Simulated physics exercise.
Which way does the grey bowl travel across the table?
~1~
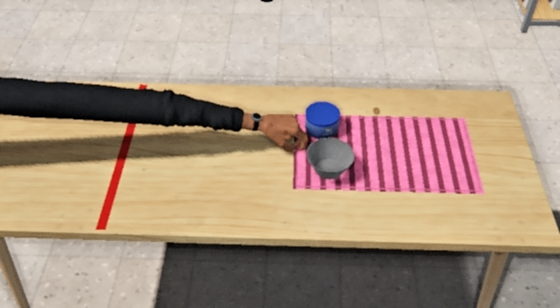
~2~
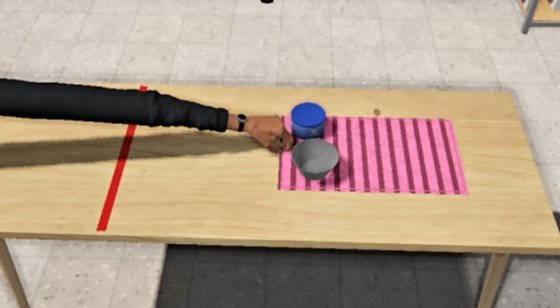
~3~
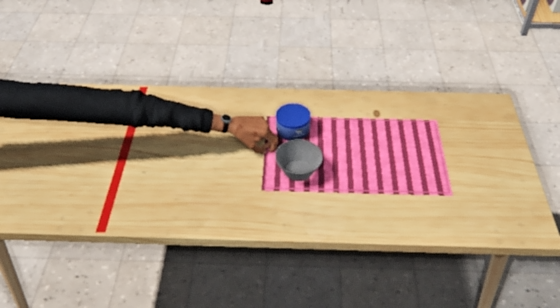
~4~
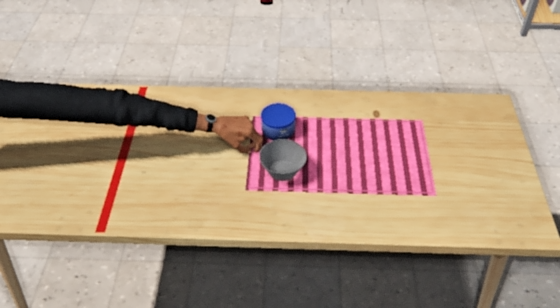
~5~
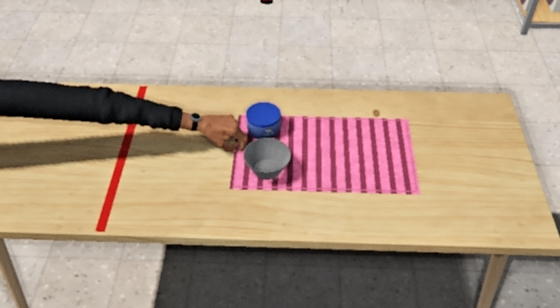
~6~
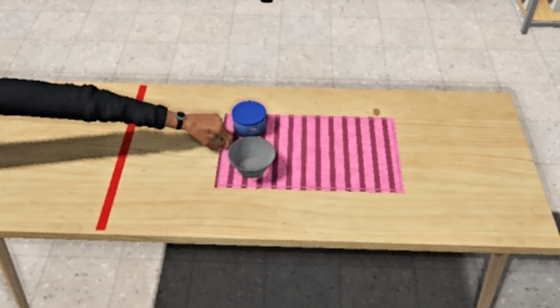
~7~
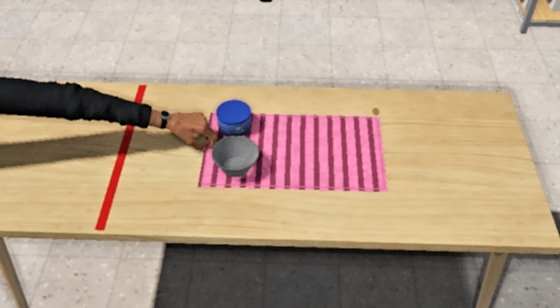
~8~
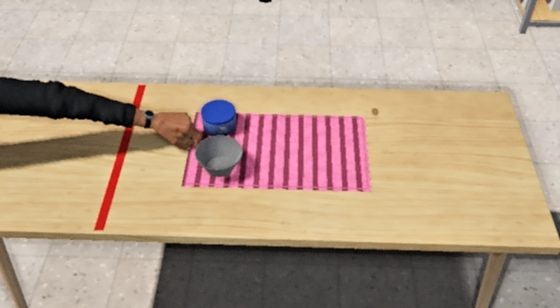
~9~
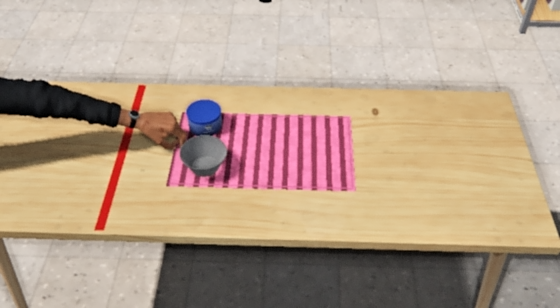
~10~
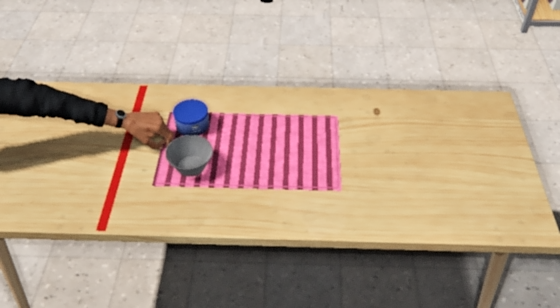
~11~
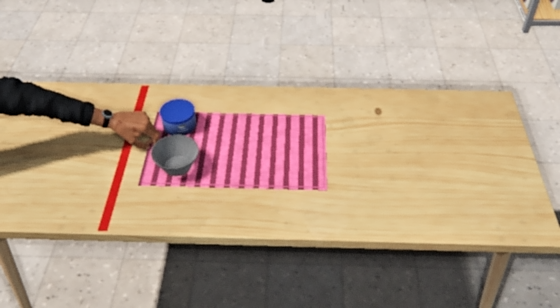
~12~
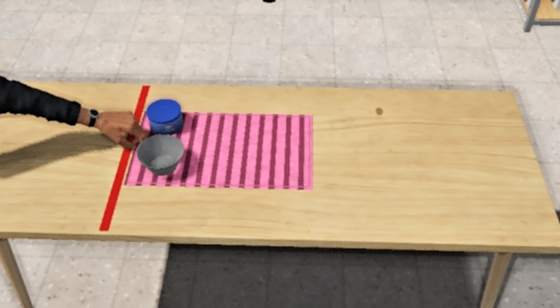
The grey bowl moves to the left, riding on the pink striped cloth as a hand draws it along.
